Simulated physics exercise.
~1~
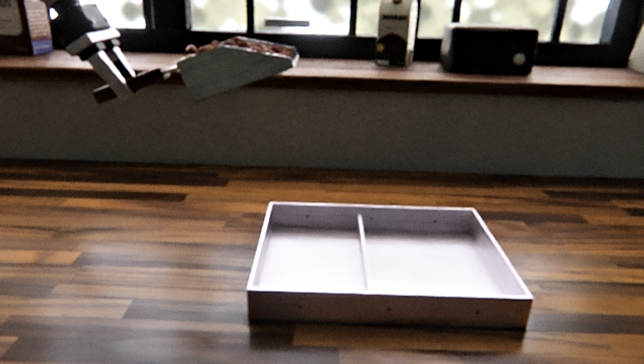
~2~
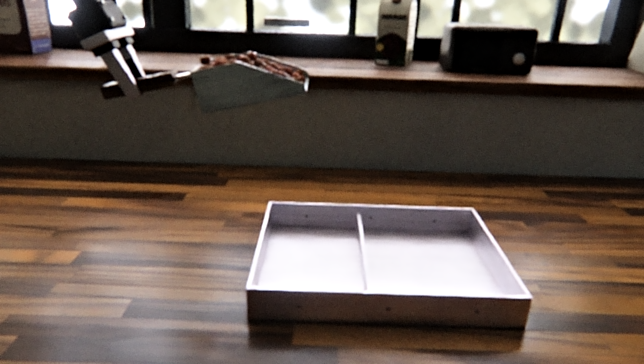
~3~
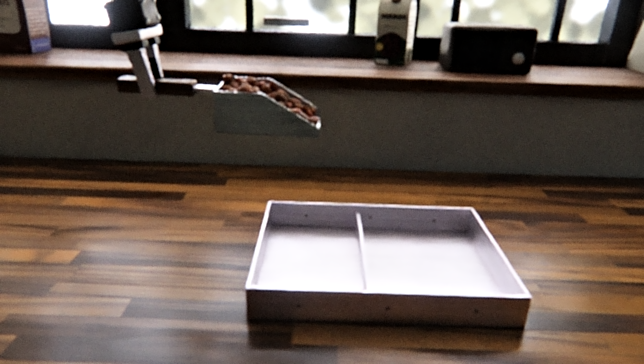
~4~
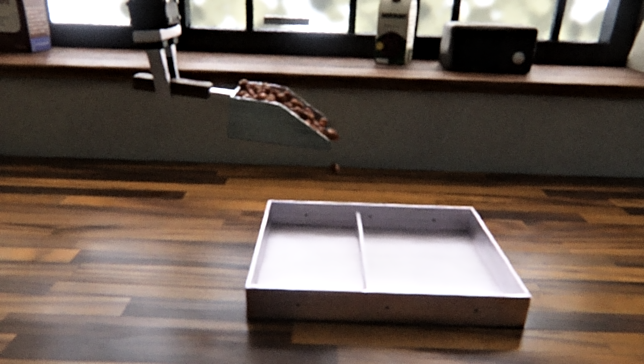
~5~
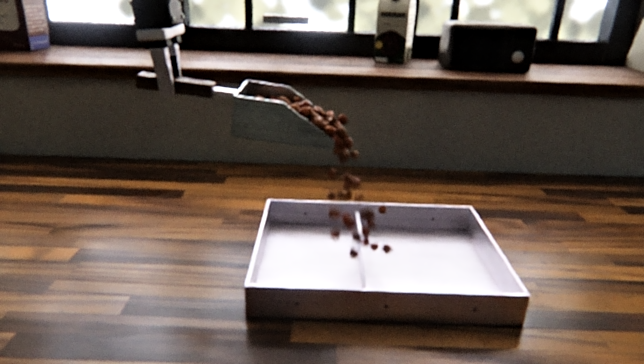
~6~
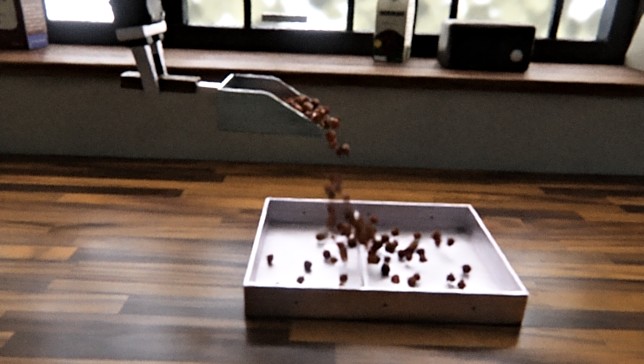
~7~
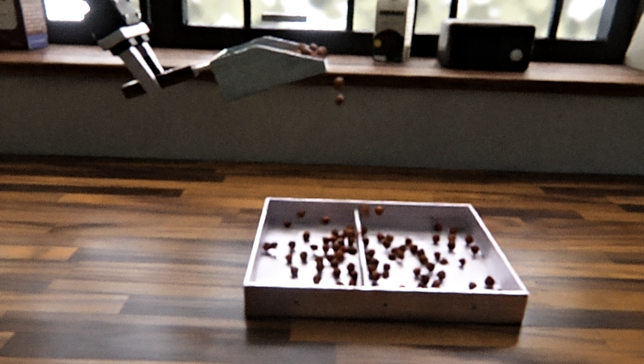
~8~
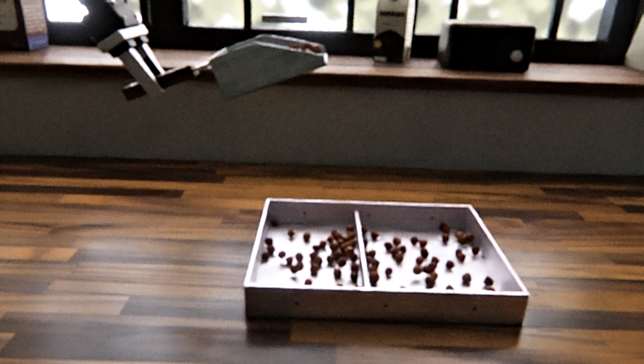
The clip shows a robot arm moving a loaded scoop right and tipping it above a divided, pale tray on a wooden table, spilling small brown nuts into both parts. The scoop then tilts back and lifts, ending still above the table with nuts scattered across both sections.
